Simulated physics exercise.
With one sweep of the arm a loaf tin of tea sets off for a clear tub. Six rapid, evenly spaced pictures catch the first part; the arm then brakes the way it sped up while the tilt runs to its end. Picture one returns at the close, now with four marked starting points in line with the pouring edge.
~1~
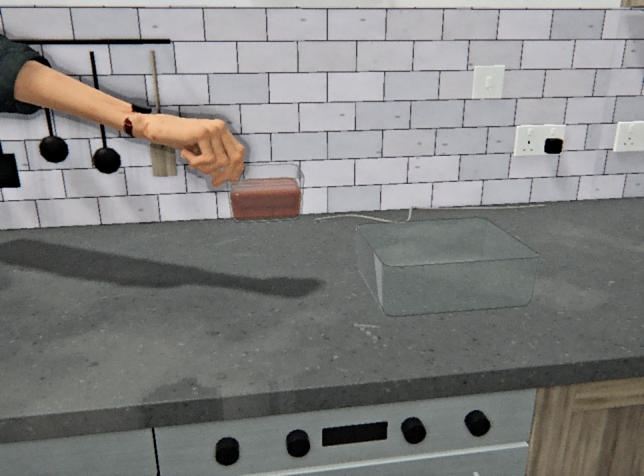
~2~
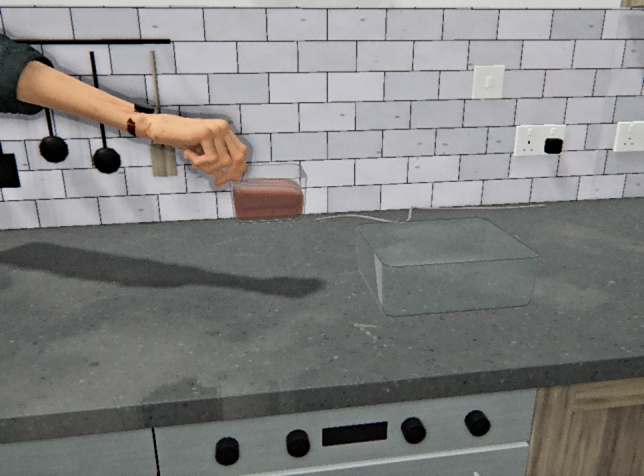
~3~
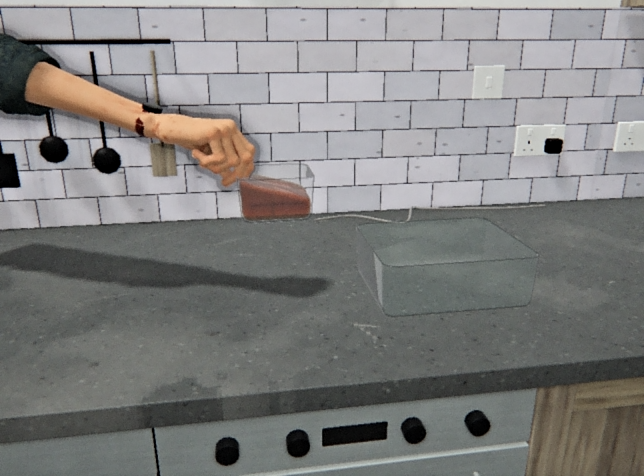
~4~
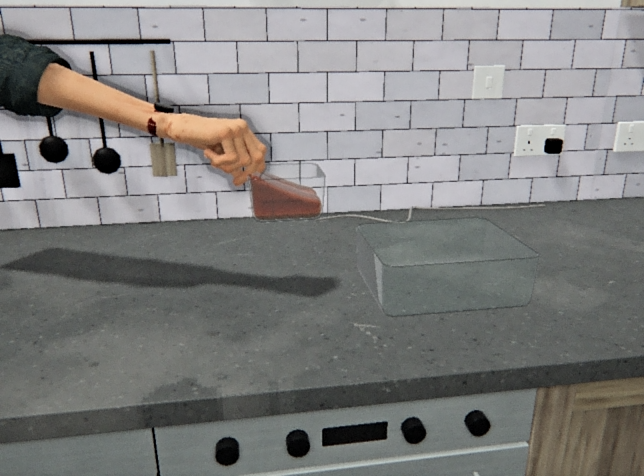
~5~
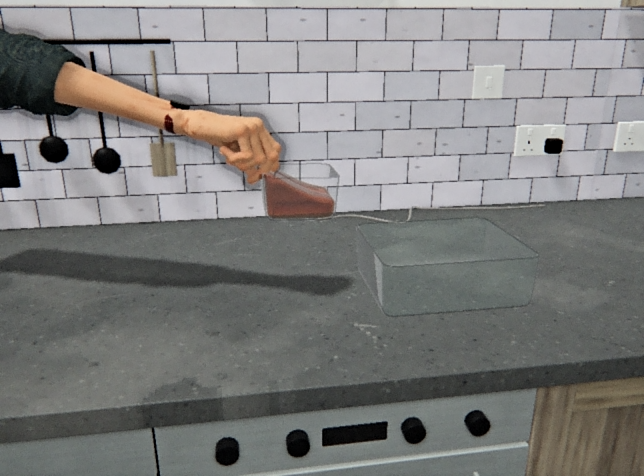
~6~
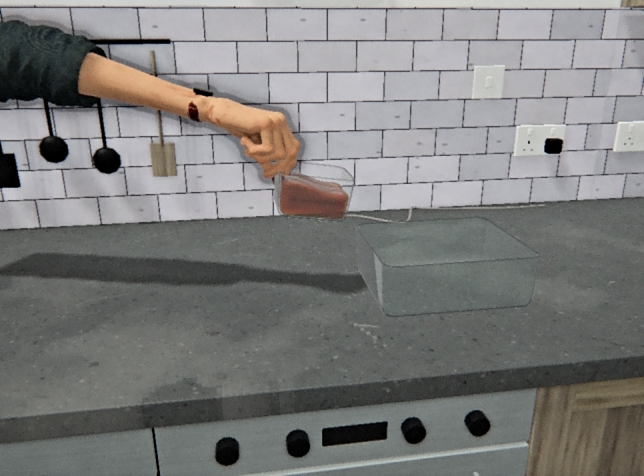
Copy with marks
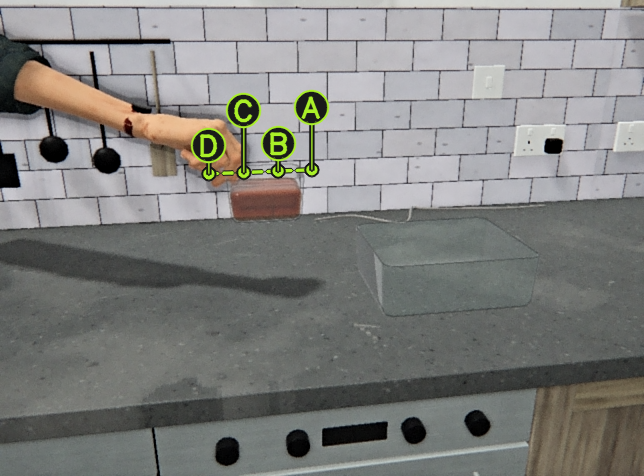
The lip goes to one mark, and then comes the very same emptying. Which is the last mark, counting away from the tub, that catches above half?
Take B.
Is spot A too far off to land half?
No, that is safe.
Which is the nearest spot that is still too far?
C.
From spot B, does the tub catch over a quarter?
Yes, it does.
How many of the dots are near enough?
Two of them.
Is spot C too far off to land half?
Yes.
On the marked copy, A at (311, 169); B at (278, 171); C at (243, 172); D at (208, 173).
For spot A, about 92 % lands in the tub, 2 % falls short and 5 % goes beside or beyond.
For spot B, about 64 % lands in the tub, 32 % falls short and 4 % goes beside or beyond.
For spot C, about 33 % lands in the tub, 64 % falls short and 3 % goes beside or beyond.
For spot D, about 0 % lands in the tub, 99 % falls short.
